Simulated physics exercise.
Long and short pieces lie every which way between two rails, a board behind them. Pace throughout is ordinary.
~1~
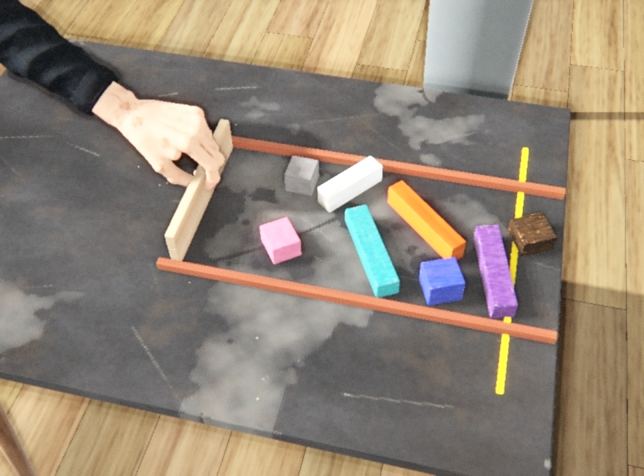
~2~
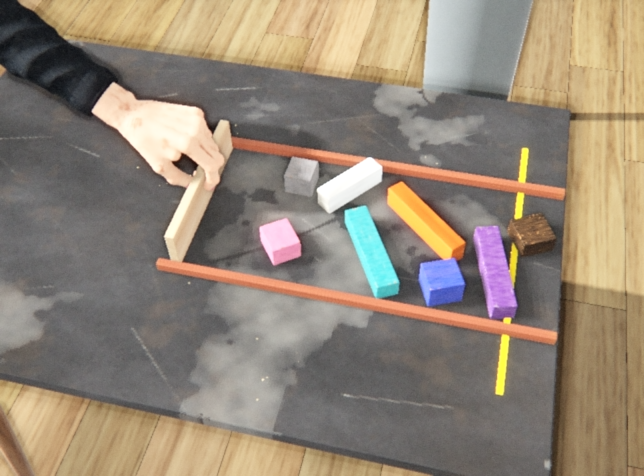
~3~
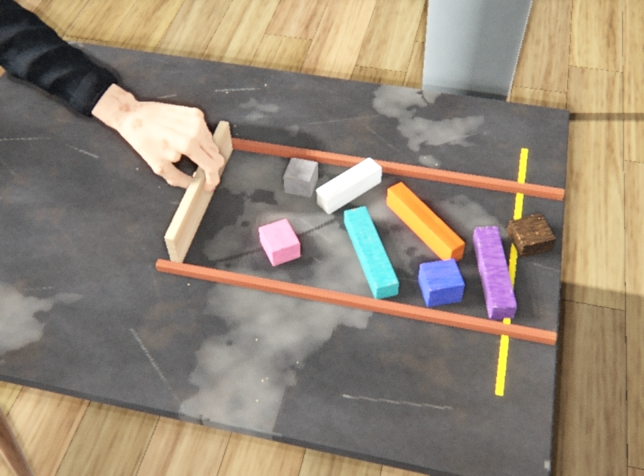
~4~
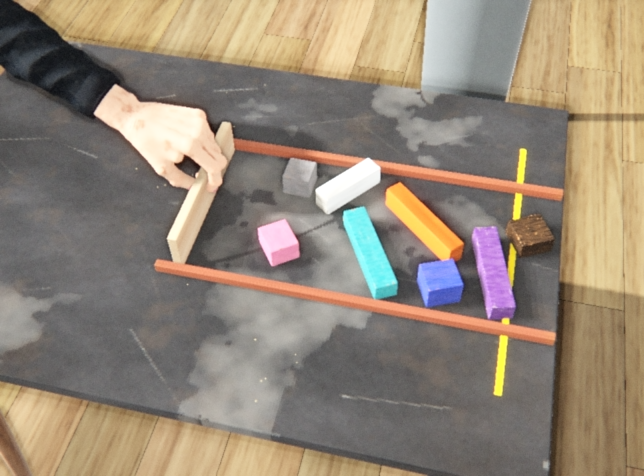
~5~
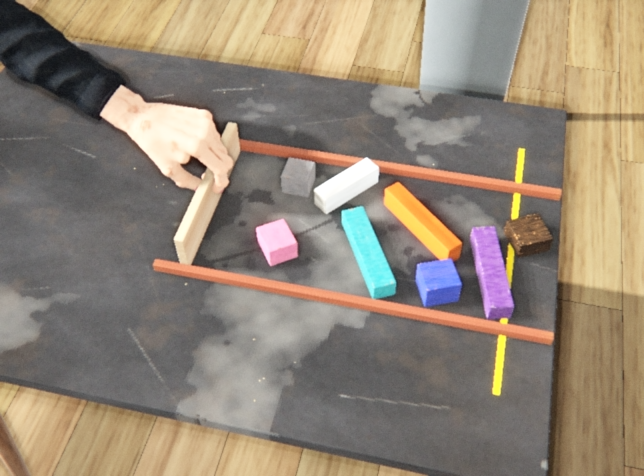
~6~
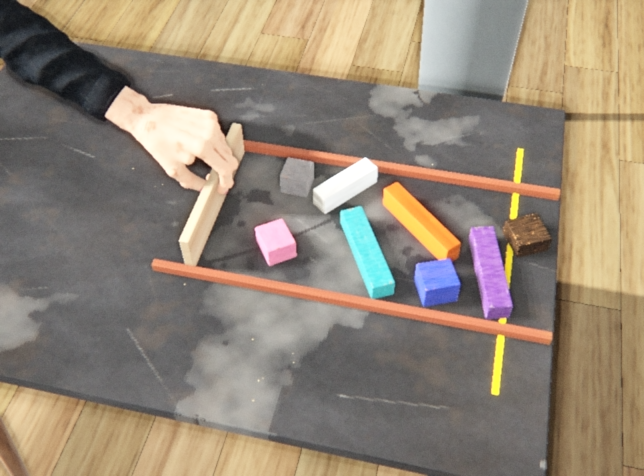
The video shows a hand holding an upright wooden board behind scattered coloured blocks and bars between two reddish rails on a dark surface. The hand slides the board slightly right, while the pieces show little or no movement.
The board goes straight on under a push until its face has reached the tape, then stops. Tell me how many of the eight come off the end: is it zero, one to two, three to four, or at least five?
It is three to four.
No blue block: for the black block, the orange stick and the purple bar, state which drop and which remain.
As for the black block, it is not retained; the orange stick is not retained; the purple bar is not retained.
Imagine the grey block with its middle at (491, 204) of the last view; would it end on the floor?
It simply slips off.
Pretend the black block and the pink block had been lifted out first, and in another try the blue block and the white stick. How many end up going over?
Result: 2 in the first case, with 3 in the second.
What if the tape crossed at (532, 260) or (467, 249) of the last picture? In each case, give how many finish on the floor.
It would be 6 and 2.
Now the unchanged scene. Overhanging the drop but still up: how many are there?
The count would be 2.
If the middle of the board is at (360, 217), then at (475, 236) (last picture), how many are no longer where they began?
That makes 5 at the first spot and 8 at the second.
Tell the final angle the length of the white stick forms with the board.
Angle: Close to 35 degrees.
A little later, none off yet; black block at rest near (527, 236); purple bar at rest near (490, 271); blue block at rest near (437, 282).
Next, none off yet; black block at rest near (527, 236); purple bar moving near (493, 272); blue block shifted a little near (450, 288).
Later still, none off yet; black block tilted well over near (575, 246); purple bar tilted well over near (576, 289); blue block shifted well along near (531, 308).
When it is over, the number that fall off is three or four; down, orange stick, blue block, purple bar and black block.
